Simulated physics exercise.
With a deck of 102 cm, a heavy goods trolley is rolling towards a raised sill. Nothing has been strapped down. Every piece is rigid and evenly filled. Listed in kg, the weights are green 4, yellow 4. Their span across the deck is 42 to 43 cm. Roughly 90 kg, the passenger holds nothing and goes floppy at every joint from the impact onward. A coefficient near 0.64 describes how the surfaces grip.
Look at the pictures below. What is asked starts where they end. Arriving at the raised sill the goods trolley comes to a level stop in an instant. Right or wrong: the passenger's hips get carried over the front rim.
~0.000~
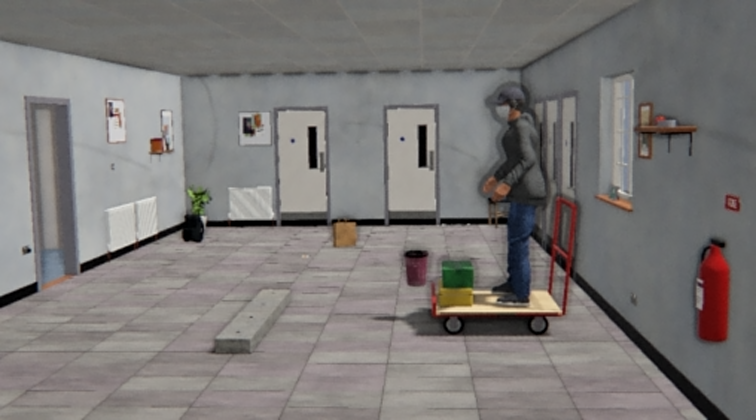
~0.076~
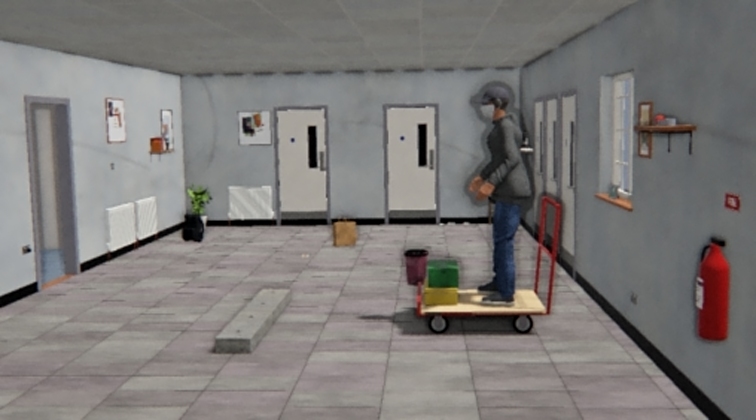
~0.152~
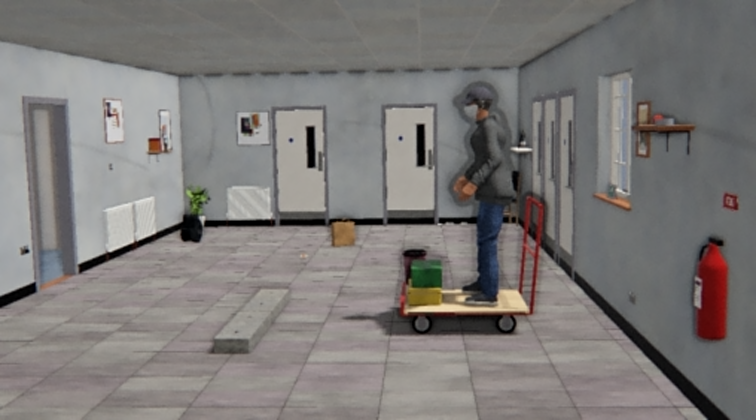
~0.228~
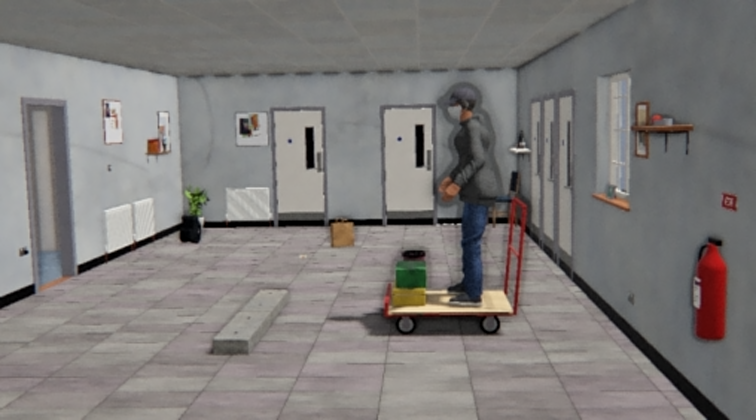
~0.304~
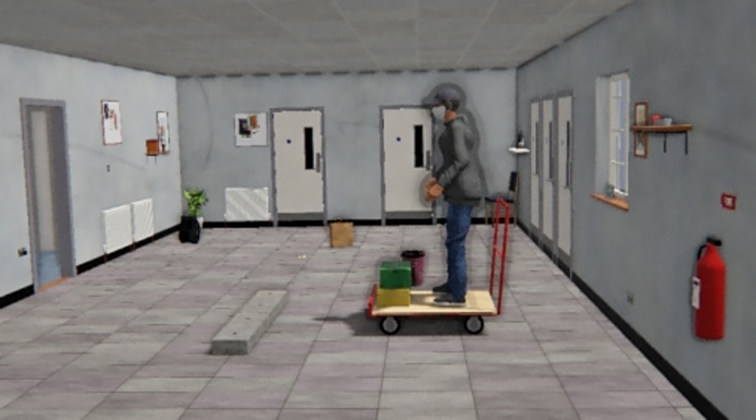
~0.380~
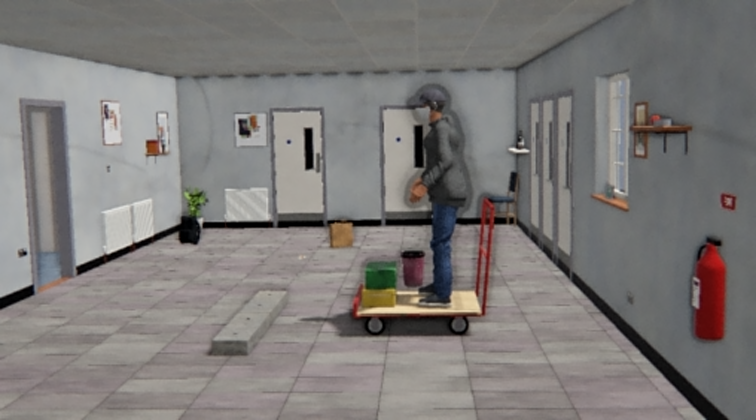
Right.
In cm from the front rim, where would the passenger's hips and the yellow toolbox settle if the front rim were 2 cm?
With that rim, hips finish 40 cm past and yellow stays 20 cm behind.
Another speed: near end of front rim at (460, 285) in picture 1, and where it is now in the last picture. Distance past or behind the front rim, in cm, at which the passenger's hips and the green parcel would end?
Hips 100 past, green 70 past.
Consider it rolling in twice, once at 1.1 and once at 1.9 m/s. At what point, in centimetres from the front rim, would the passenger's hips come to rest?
Roughly 60 cm behind the front rim on the first try and 60 cm past it on the second.
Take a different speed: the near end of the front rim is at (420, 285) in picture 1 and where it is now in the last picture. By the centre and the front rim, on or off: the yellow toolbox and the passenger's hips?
Yellow: Still aboard; hips: Still aboard.
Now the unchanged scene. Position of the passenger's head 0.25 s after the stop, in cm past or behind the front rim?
The head is some 20 cm back from the front rim.
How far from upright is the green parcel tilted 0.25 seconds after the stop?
Roughly 40° off the vertical.
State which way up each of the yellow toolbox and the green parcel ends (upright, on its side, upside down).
At rest: Yellow upright, green upside down.
Impact comes at 0.90 s.
After 1.45 s the passenger's hips are 29 cm behind the rim, near (290, 236) in the last picture's view.
After 1.90 s the passenger's hips are 32 cm past the rim, near (223, 261) in the last picture's view.
When all is still (4.2 s), past the rim, green parcel and the passenger's hips; behind it, yellow toolbox.
